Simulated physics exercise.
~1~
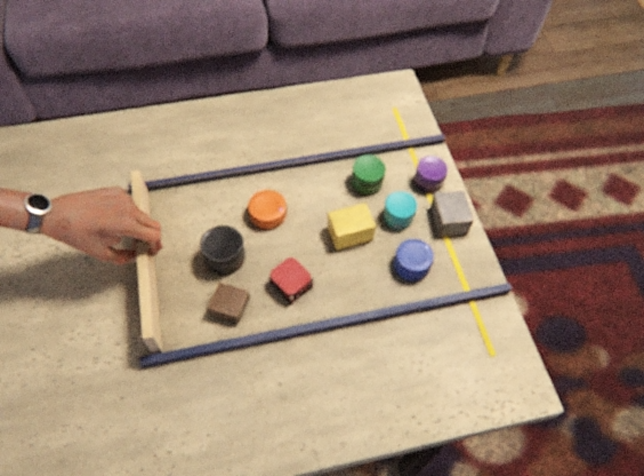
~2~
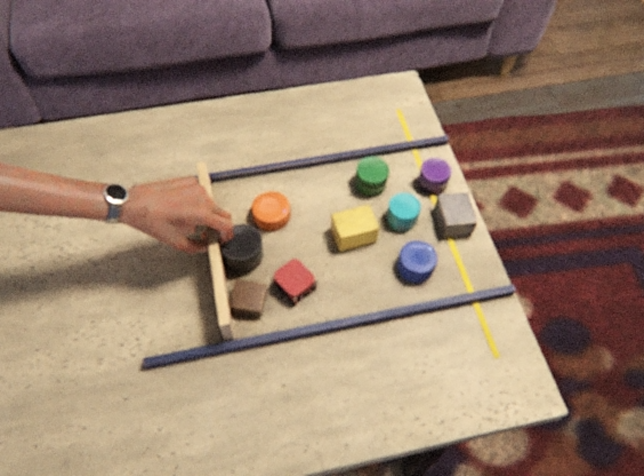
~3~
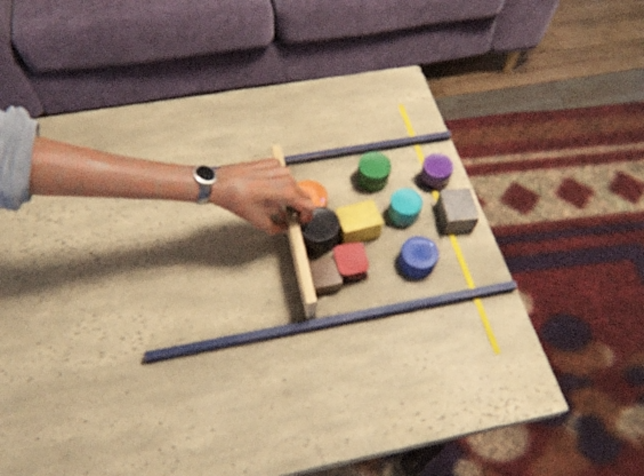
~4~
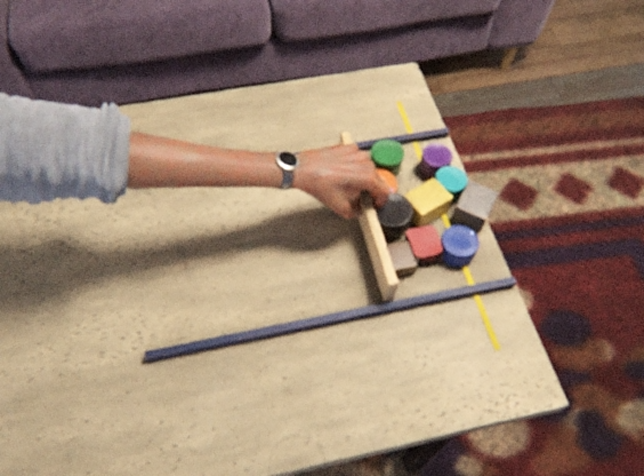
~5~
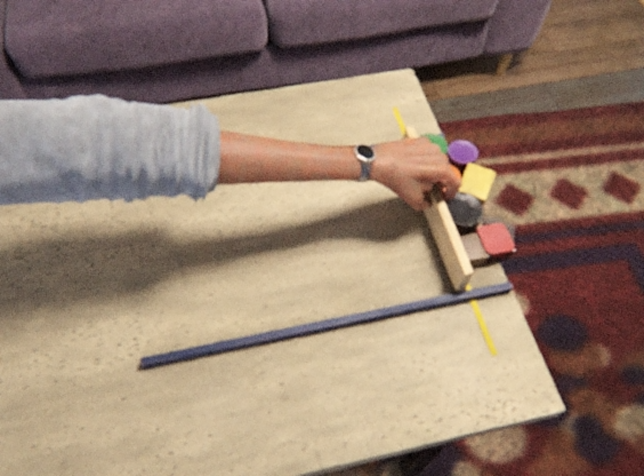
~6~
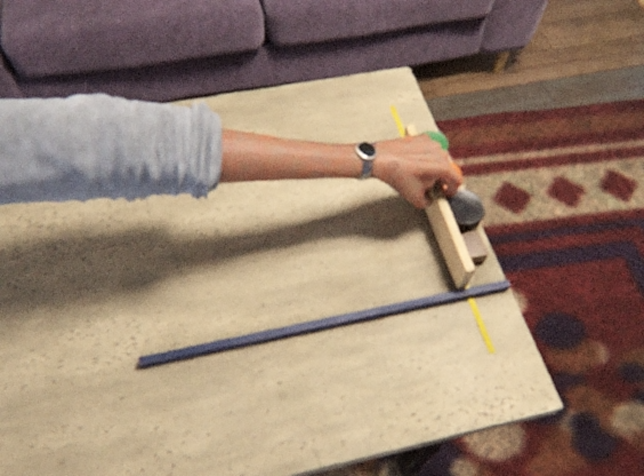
A hand wearing a watch pushes an upright wooden board across a pale table, seen from above with a purple sofa behind and a patterned red rug to the right. Ten small blocks and round pieces lie between two dark blue rails, with a yellow tape line near the right edge. The board slides right, gathering the black, brown, orange and red pieces, then crowds them into the yellow, blue, green and turquoise ones. The bunch crosses the tape, and pieces go over the edge. Finally the board rests by the tape, with green, orange, black and brown pieces beside it.
